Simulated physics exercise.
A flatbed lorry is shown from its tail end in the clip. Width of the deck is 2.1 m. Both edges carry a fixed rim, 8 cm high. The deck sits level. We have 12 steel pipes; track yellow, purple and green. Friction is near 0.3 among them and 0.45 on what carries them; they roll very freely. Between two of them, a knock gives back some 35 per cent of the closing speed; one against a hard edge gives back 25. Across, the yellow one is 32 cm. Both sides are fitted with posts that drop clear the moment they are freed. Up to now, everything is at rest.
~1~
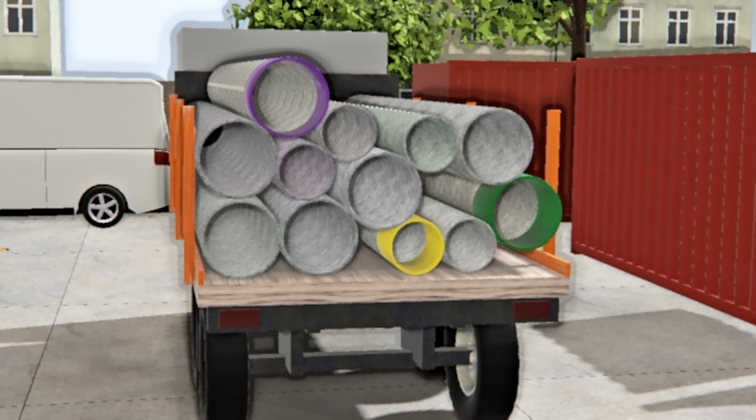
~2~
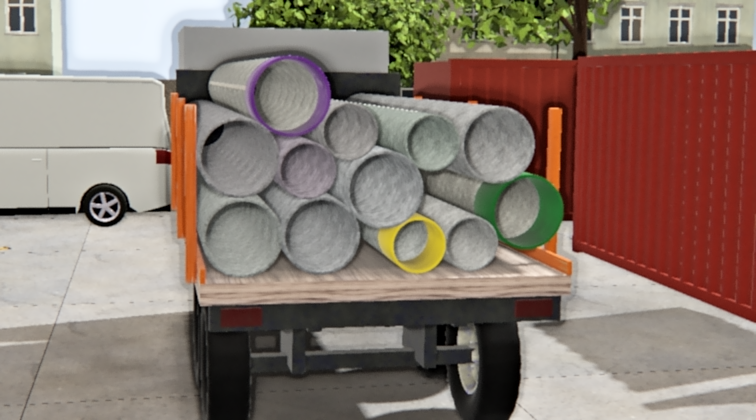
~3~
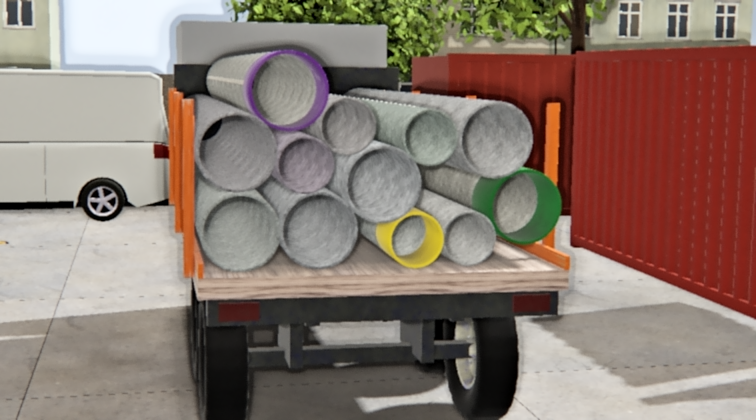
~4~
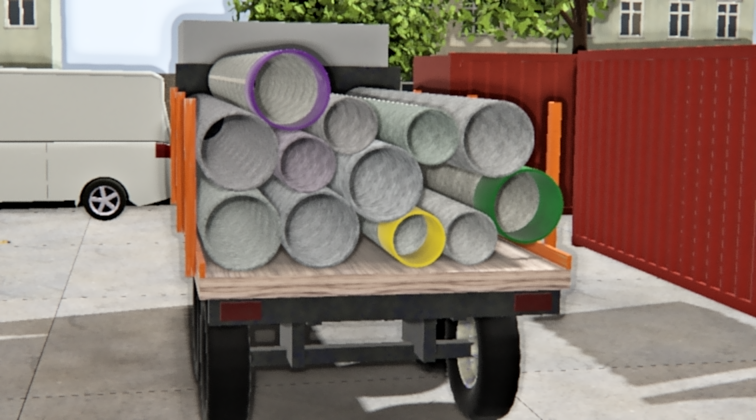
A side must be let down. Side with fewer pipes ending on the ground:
Right.
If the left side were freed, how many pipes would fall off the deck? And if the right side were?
If the left goes, 2; if the right goes, 0.
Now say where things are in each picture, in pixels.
Yellow (417, 247), purple (290, 98), green (527, 214); the deck is level; 4 of the 12 make up the bottom layer; nothing moves, in the first picture.
Yellow (419, 246), purple (291, 96), green (529, 213); rims, left 8 cm, right 8 cm; at rest, in the second picture.
Yellow (417, 240), purple (289, 91), green (527, 208); side tops at (188, 106) and (553, 110); at rest, in the third picture.
Yellow (418, 240), purple (291, 90), green (528, 207); all still, in the fourth picture.
Side on the left freed, after 0.8 s, yellow is on the deck, 90 cm from the right edge; purple is up on others, 20 cm from the left edge, rolling left; green is up on others, 20 cm from the right edge; 1 of 12 is off.
Side on the left freed, at the end, yellow is on the deck, 90 cm from the right edge; purple is down on the left; green is up on others, 20 cm from the right edge; 2 of 12 are off.
Side on the right freed, after 0.7 s, yellow is on the deck, 90 cm from the right edge; purple is up on others, 50 cm from the left edge; green is on the deck, 20 cm from the right edge; 0 of 12 are off.
Side on the right freed, at the end, yellow is on the deck, 90 cm from the right edge; purple is up on others, 50 cm from the left edge; green is on the deck, 20 cm from the right edge; 0 of 12 are off.
